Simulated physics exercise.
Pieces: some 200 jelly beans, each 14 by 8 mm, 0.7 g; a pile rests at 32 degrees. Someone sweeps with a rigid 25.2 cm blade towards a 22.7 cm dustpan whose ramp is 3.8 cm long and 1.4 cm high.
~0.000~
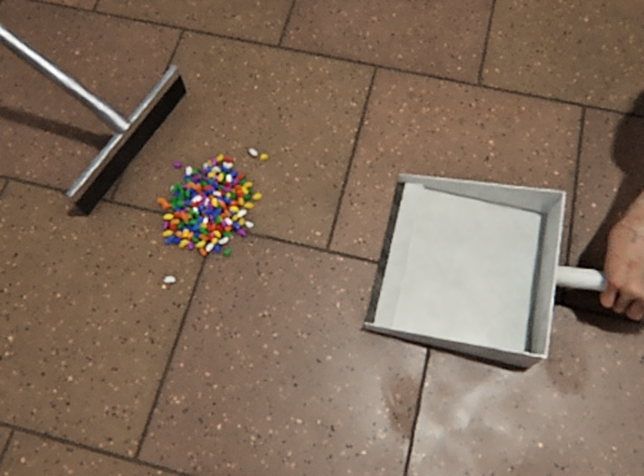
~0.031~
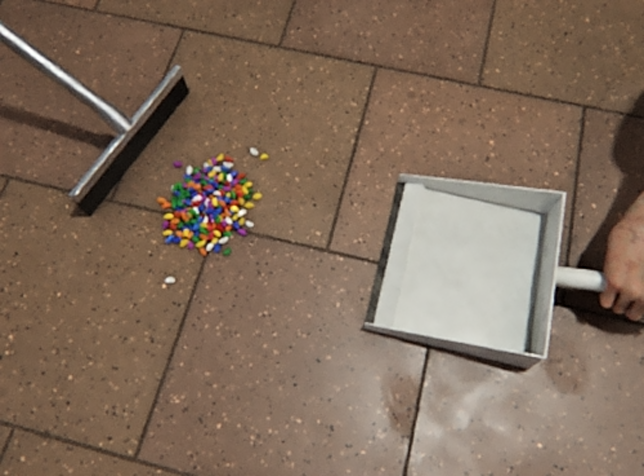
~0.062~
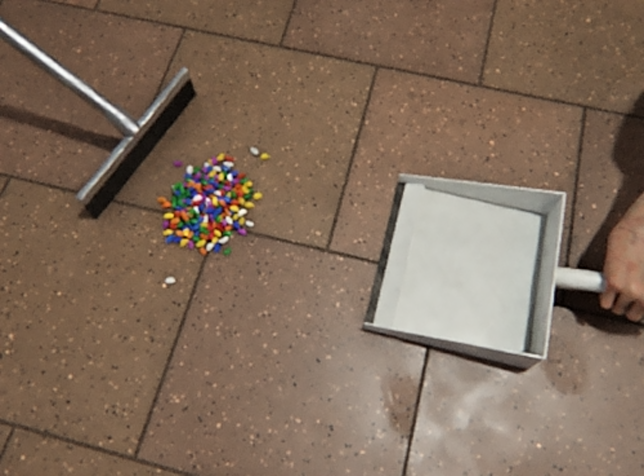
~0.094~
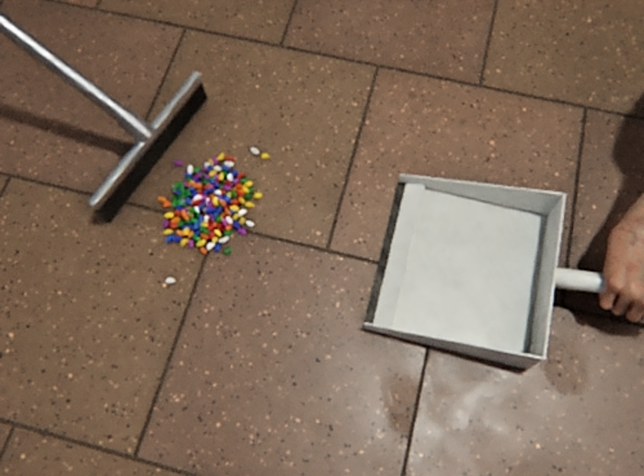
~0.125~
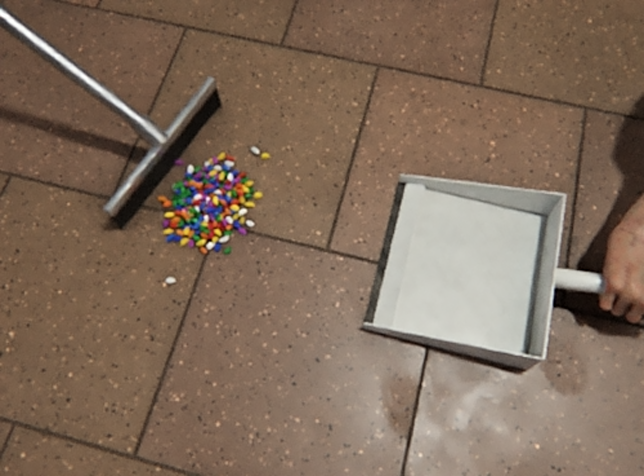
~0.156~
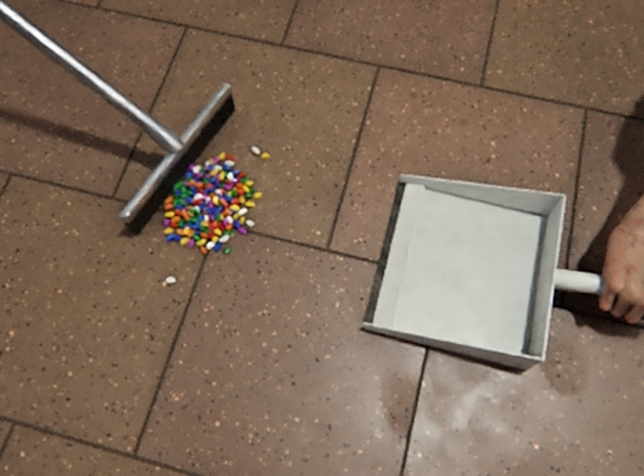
On a brown tiled floor, a broom moves right to the edge of colourful jelly beans.
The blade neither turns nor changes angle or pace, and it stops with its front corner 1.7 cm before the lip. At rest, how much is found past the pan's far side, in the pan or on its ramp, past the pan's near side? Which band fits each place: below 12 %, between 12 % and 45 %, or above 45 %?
Bands: Far side below 12 %; pan between 12 % and 45 %; near side between 12 % and 45 %.
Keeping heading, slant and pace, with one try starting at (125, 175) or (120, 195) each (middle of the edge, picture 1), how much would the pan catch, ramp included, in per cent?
Around 25 percent, then around 30 percent.
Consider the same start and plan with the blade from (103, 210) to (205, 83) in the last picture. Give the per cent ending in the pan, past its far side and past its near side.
Pan 10, far 0, near 20.
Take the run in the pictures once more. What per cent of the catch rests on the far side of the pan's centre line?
40 per cent.
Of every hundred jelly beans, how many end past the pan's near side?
Some 20 per cent.
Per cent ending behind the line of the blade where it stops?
Roughly 5 in a hundred.
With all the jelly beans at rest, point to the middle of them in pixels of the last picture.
Resting centre estimate: Around (369, 283).
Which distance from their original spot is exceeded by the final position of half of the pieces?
26 cm, roughly.
Then, at 0.33 s, middle of the blade 18 cm from the lip; 0 % over the lip, far side 0 %, near side 5 %.
Then, at 0.44 s, middle of the blade 9 cm from the lip; 0 % over the lip, far side 0 %, near side 10 %.
Then, at 0.69 s, middle of the blade 5 cm from the lip; 25 % over the lip, far side 0 %, near side 20 %.
At rest (2.5 s), far side 0 %, pan 25 %, near side 20 %, in front of the lip or behind the blade 55 %.
